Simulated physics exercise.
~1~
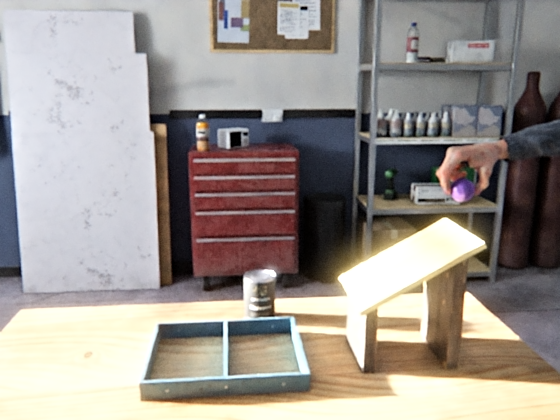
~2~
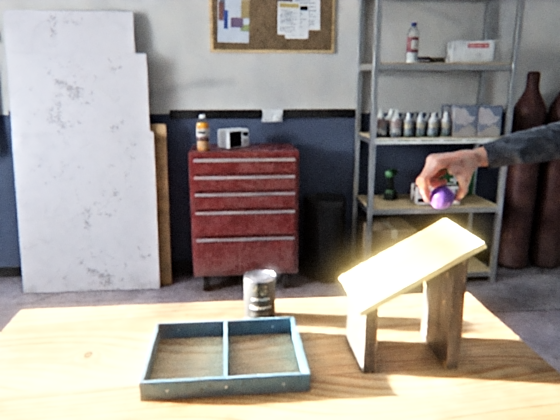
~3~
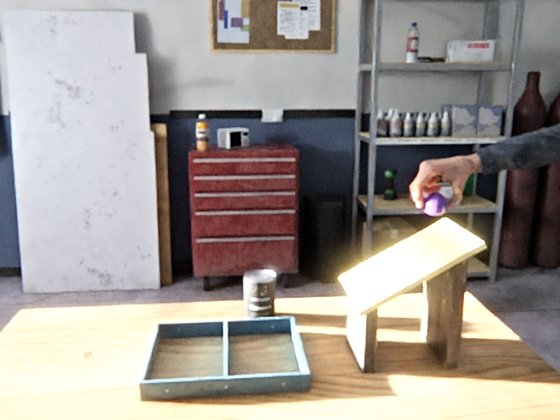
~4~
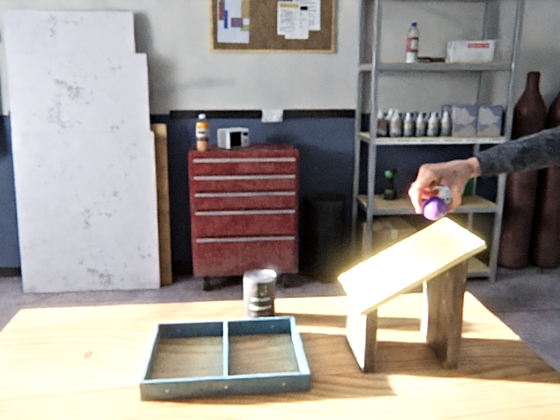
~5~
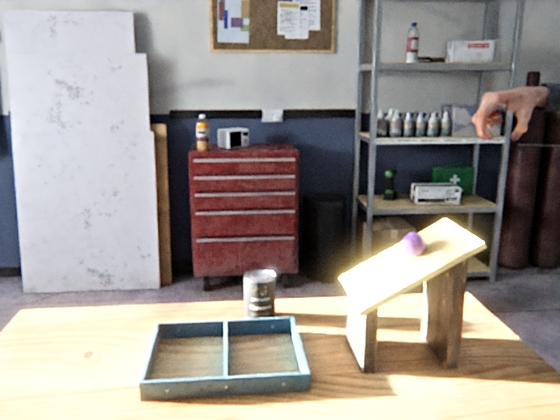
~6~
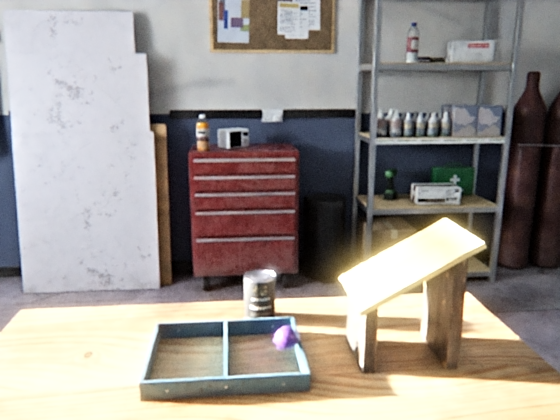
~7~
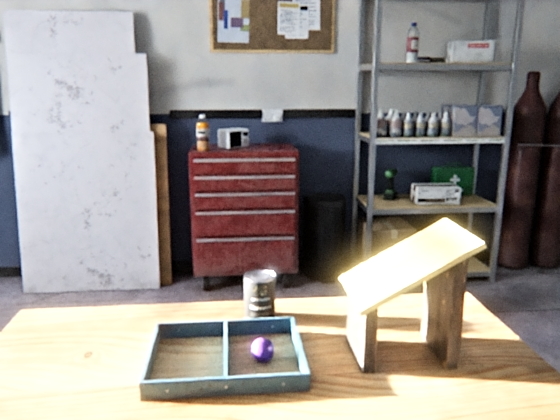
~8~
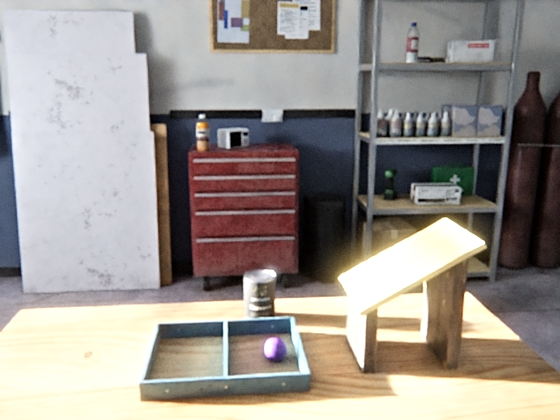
In the video, a hand holds a purple onion above a slanted board on a workbench and releases it; the onion moves down the board into the nearer bay of a blue tray, shifts slightly, and ends there, while a dark tin behind stays still.
